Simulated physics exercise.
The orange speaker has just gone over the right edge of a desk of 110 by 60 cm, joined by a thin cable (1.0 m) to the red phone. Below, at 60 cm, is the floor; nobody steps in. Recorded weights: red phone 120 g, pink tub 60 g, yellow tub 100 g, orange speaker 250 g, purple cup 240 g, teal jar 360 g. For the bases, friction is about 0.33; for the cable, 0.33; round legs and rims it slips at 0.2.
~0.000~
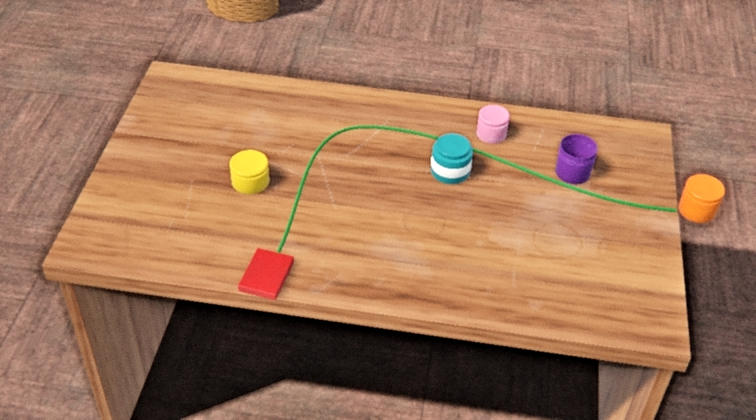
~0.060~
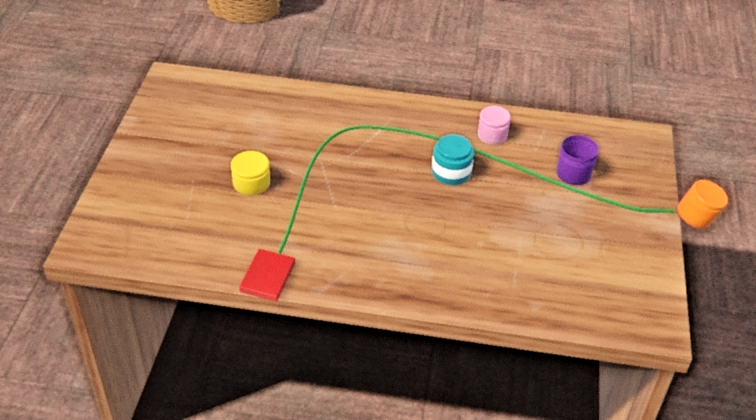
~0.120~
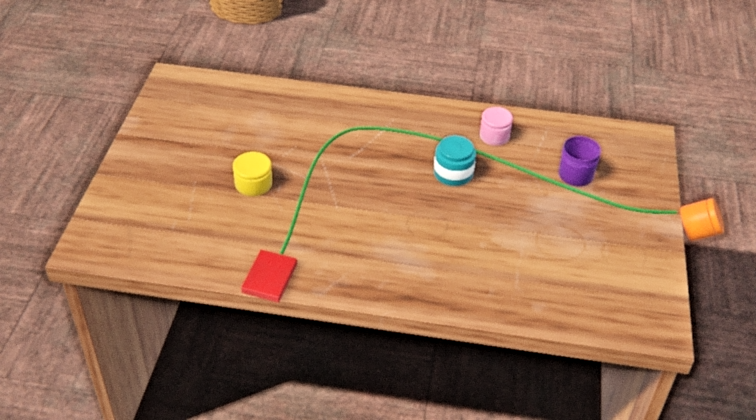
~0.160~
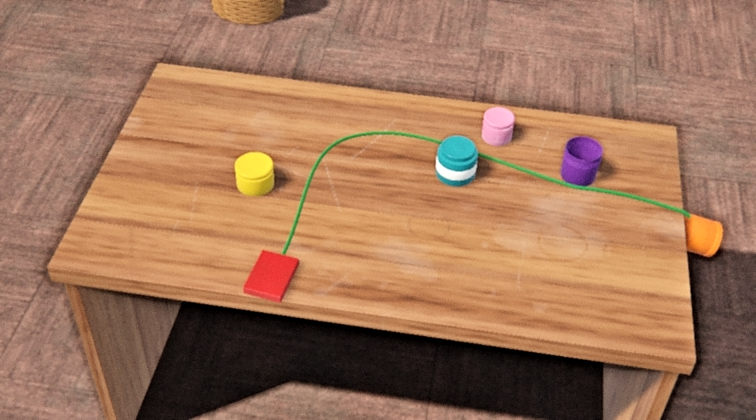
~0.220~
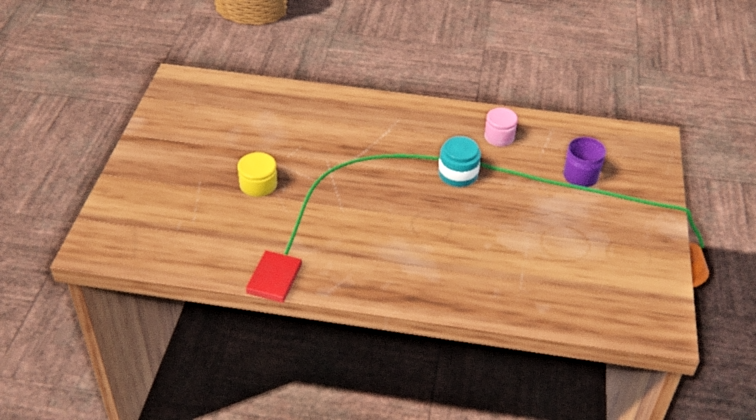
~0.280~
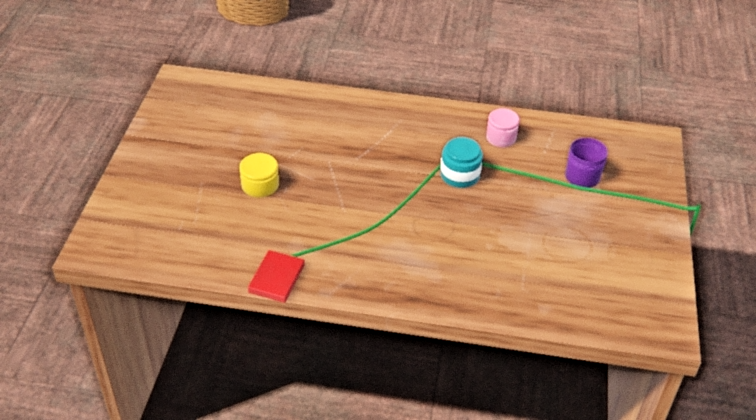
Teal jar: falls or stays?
Stays.
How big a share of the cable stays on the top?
Estimated share: About 50 %.
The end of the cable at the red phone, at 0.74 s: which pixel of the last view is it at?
Look around (439, 153) and you'll see it.
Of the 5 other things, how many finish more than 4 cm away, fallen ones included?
My count is 1.
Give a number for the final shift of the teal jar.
Teal jar: Roughly 4 cm.
By 0.5 s, the cable's tail end at (409, 221); teal jar 3 cm off its start, red phone 24 cm off its start, orange speaker over the edge.
By 0.7 s, the cable's tail end at (439, 153); teal jar 3 cm off its start, red phone 40 cm off its start, orange speaker over the edge.
By 1.0 s, the cable's tail end at (442, 149); teal jar 3 cm off its start at (472, 159), red phone 41 cm off its start at (437, 161), orange speaker over the edge.
By 1.2 s, the cable's tail end at (442, 149); teal jar 3 cm off its start, red phone 41 cm off its start, orange speaker over the edge.
By 2.4 s, the cable's tail end at (442, 149); teal jar 3 cm off its start at (473, 159), red phone 41 cm off its start at (437, 161), orange speaker over the edge.
